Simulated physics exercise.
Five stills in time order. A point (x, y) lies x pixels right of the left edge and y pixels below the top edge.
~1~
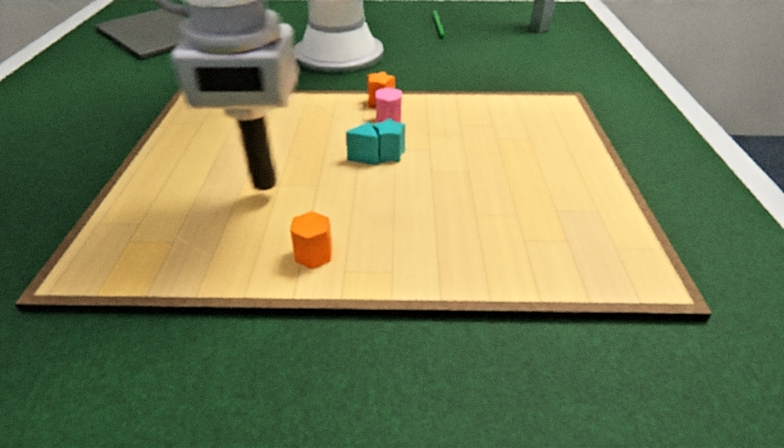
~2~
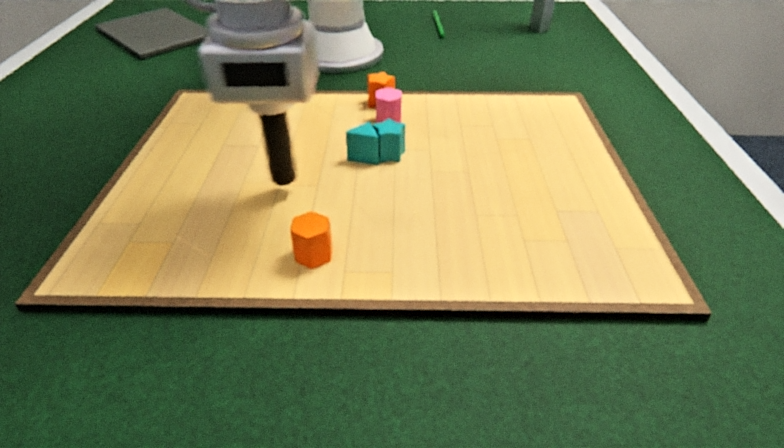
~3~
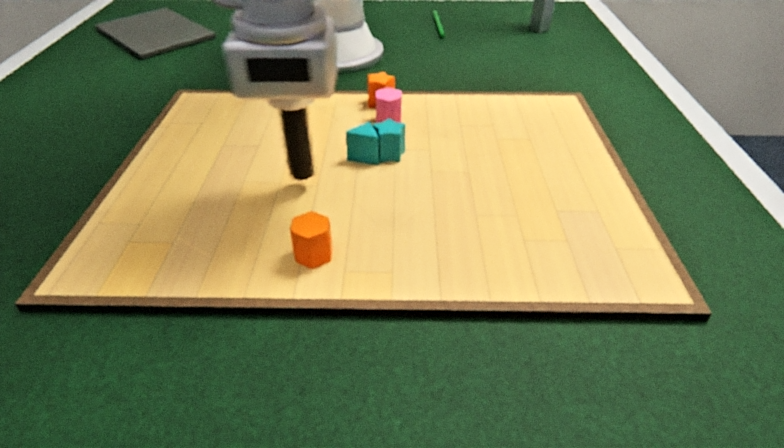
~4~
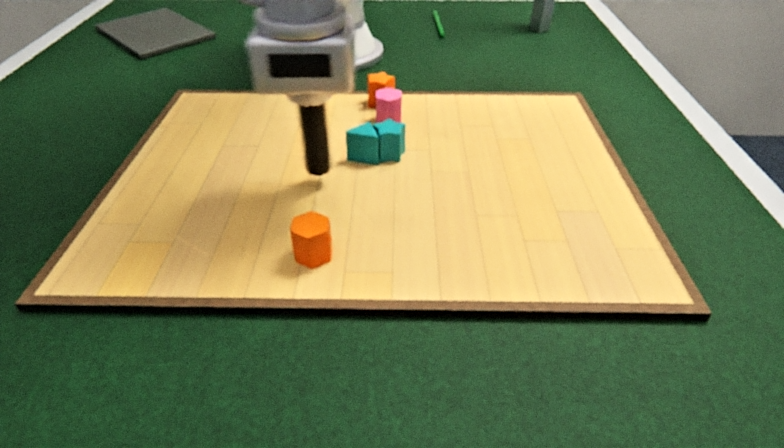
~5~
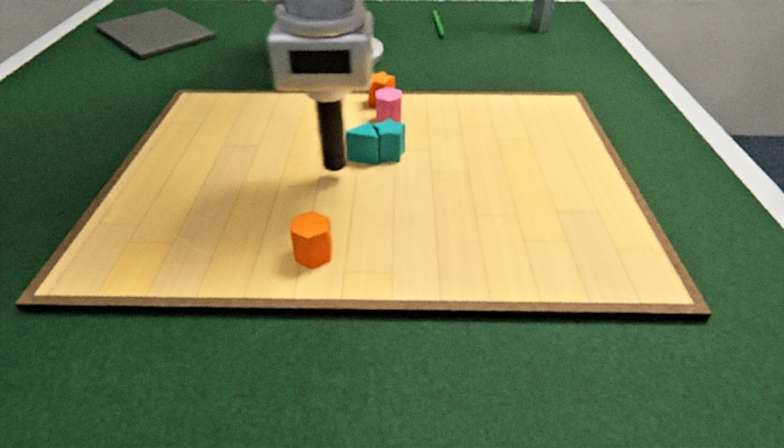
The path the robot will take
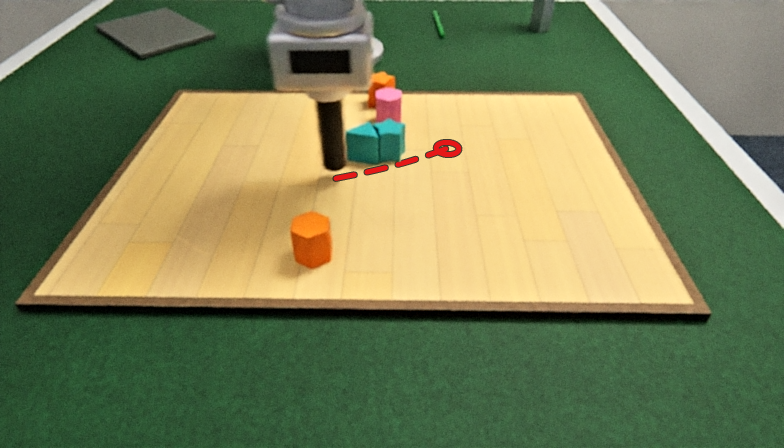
Robot arm with a black rod gliding right across a wooden board, past an orange block, while the coloured blocks stay still.
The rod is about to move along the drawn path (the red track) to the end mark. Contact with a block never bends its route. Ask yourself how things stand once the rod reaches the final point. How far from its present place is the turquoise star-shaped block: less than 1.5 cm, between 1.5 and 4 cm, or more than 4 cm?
It shifts 1.5 to 4 cm.
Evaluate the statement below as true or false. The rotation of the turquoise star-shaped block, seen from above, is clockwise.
This is false.
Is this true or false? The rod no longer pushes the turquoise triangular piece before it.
True
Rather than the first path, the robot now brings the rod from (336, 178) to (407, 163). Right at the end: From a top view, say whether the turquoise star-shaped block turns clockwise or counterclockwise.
Direction: Anticlockwise.
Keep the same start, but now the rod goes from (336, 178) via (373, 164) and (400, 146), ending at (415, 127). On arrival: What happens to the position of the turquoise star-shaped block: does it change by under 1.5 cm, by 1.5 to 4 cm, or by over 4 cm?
Above 4 cm.
Path on the board, from (336, 178) via (396, 165), ending at (448, 148).
What follows on the original path. One third of the way, rod (377, 157); nothing pushed yet.
Two thirds of the way, rod (416, 147); turquoise triangular piece (367, 129), turned 25° anticlockwise; turquoise star-shaped block (405, 119), turned 80° anticlockwise.
At the end, rod (449, 136); turquoise triangular piece (367, 129), turned 25° anticlockwise; turquoise star-shaped block (408, 118), turned 100° anticlockwise.
